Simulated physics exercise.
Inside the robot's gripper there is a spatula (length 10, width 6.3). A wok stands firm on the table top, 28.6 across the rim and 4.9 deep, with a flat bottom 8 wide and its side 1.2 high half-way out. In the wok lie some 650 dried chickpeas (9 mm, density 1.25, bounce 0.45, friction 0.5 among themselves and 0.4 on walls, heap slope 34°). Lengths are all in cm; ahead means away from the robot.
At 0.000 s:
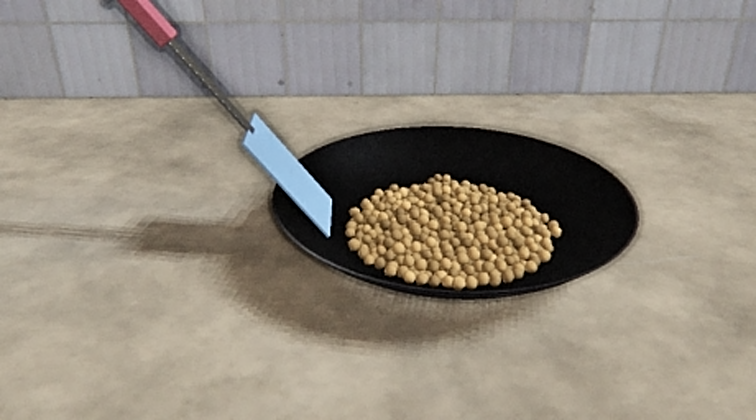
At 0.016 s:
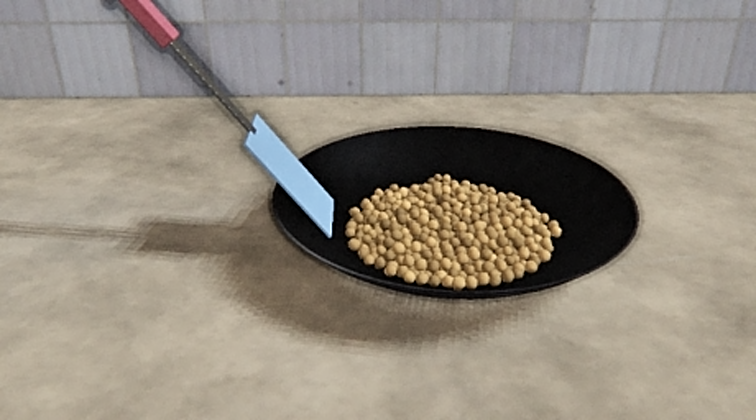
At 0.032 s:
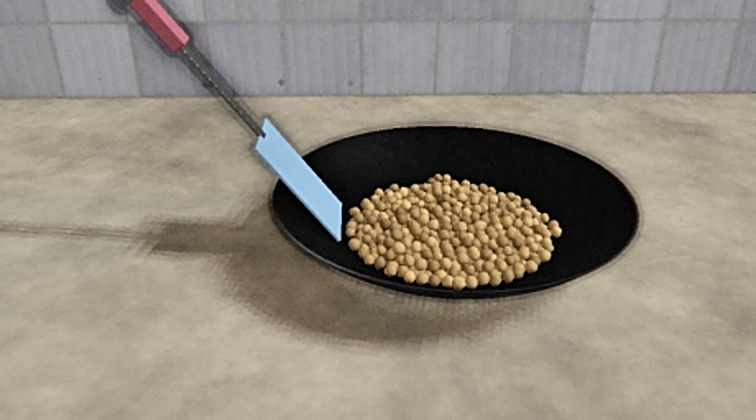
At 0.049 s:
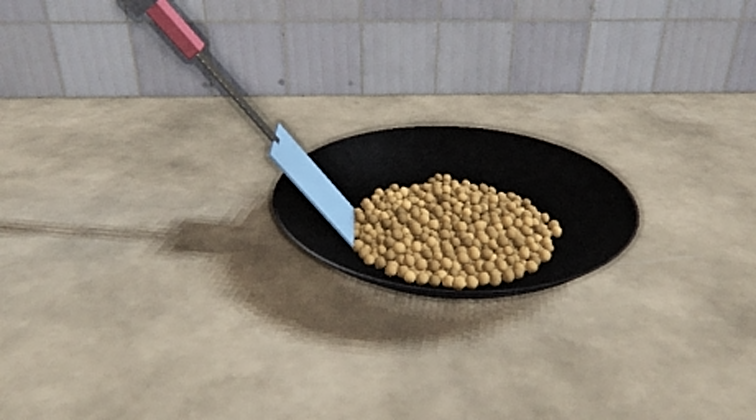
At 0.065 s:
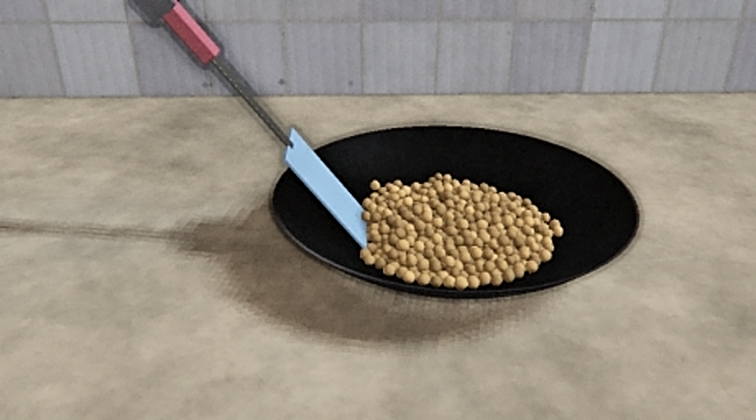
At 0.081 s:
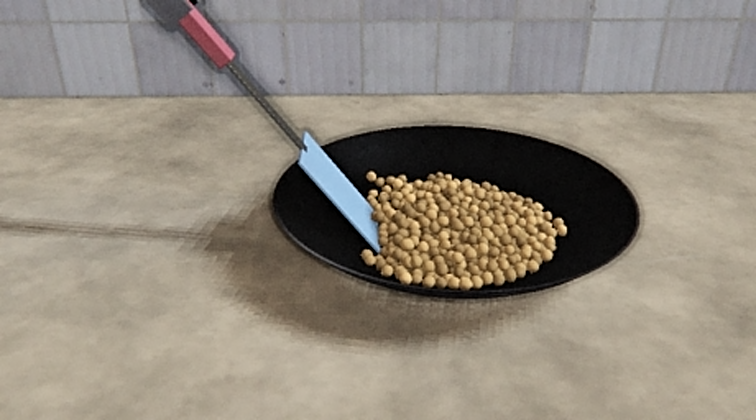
Black wok of dried chickpeas sitting on a tabletop as a light blue spatula slides slightly right, nudging the heap's left edge.
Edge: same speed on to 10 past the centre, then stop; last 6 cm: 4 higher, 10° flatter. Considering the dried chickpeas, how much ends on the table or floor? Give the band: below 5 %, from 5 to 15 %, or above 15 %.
From 5 to 15 %.
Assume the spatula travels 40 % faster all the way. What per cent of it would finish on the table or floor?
Roughly 20 per cent, I'd say.
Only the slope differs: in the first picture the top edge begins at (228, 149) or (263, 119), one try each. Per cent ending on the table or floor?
First try roughly 5 percent, second try roughly 5 percent.
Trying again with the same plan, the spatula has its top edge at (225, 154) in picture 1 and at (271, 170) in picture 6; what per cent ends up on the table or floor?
Some 5 percent ends up on the table or floor.
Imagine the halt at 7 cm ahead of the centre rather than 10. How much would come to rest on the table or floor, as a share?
Close to 0 per cent would end on the table or floor.
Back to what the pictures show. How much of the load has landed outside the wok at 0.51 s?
I'd put it at around 8 per cent.
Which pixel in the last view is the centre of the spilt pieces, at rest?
Close to (745, 234) in pixels.
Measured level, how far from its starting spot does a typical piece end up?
Distance: Near 4 cm.
By 0.17 s, sloping 53°, highest piece 4 above the table; 654 in the wok.
By 0.26 s, sloping 50°, highest piece 5 above the table; 654 in the wok.
By 0.51 s, sloping 43°, highest piece 5 above the table; 601 in the wok, 49 on the table or floor, 4 on the blade or in flight.
By 1.56 s, sloping 43°, highest piece 5 above the table; 601 in the wok, 53 on the table or floor.
Final count, 601 in the wok, 53 on the table or floor. That is 8 % on the table or floor.
